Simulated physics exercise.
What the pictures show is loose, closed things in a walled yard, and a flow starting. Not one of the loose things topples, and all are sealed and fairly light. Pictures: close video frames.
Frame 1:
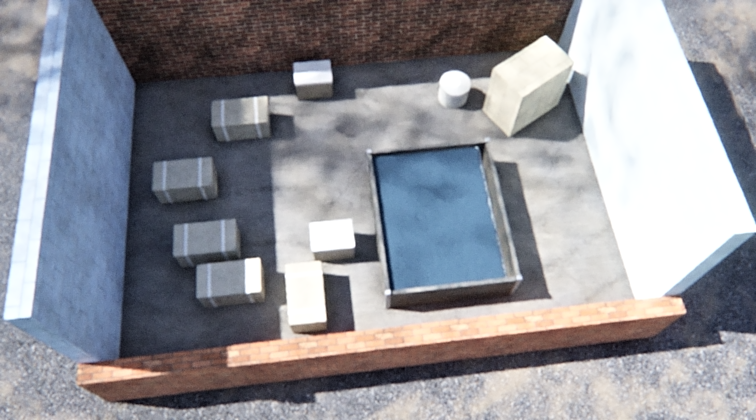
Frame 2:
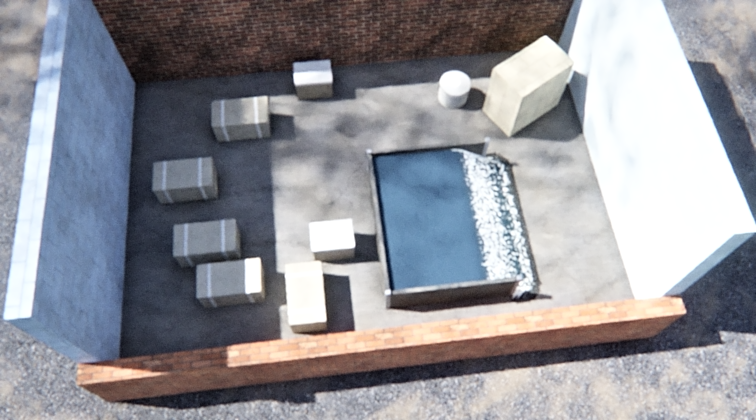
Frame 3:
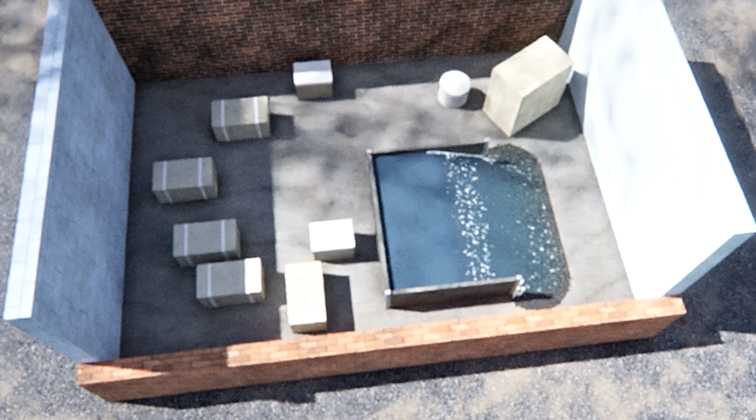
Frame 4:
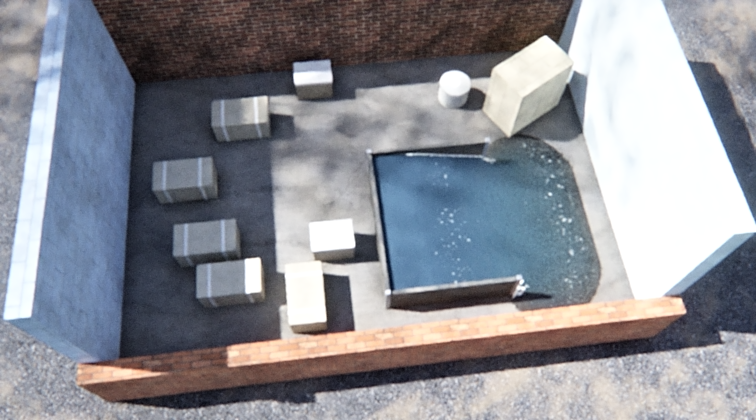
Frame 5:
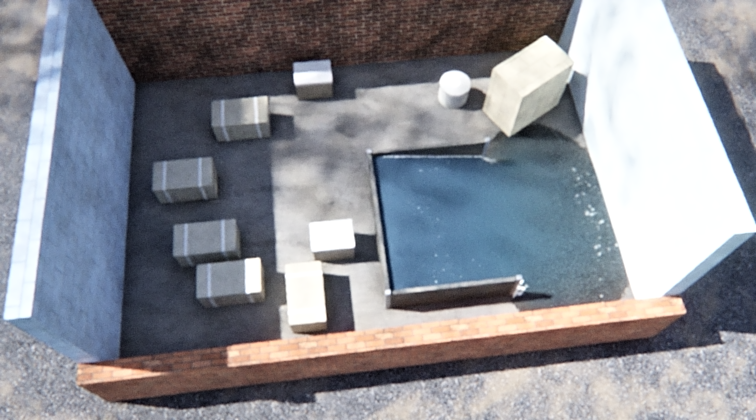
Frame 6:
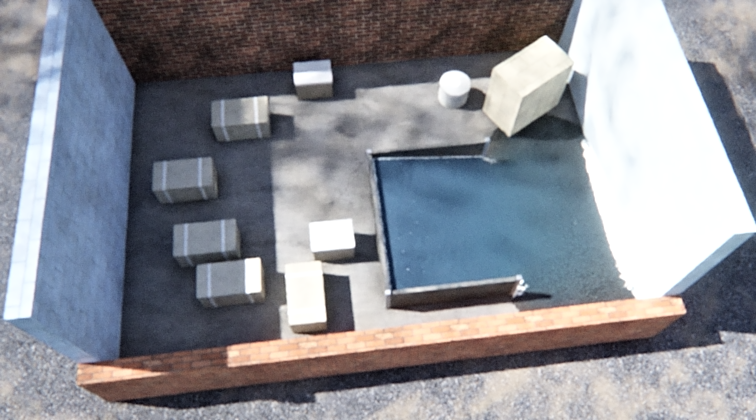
Water pouring from the right side of a square tank and spreading to the white wall, while scattered blocks stay still.
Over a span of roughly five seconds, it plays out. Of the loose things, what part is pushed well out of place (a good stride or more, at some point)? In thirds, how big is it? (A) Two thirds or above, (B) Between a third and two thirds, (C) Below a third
The answer is C.
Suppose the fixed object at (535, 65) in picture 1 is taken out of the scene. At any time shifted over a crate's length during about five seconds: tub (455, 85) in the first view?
As for that one, it travels far.
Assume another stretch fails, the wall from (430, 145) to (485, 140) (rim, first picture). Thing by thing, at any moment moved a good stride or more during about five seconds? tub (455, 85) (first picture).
It covered the distance.
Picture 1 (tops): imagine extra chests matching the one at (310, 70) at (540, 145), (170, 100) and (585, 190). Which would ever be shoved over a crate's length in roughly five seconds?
Twin one: Slides well clear; twin two: Barely shifts; twin three: Slides well clear.
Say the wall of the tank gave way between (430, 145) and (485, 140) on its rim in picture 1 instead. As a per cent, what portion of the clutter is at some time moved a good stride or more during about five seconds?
20 % or thereabouts.
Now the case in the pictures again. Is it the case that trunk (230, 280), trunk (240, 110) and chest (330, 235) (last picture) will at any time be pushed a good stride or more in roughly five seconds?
Never got far, never got far, never got far.
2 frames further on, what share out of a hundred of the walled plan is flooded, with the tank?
25 per cent, roughly.
A moment on, 0 of 8 are well off their spots; 0 afloat.
Next, 0 of 8 are well off their spots; 0 afloat.
Later, 0 of 8 are well off their spots; 0 afloat.
In the end, 1 of 8 are well off their spots, and 1 have been at some point; 0 afloat.
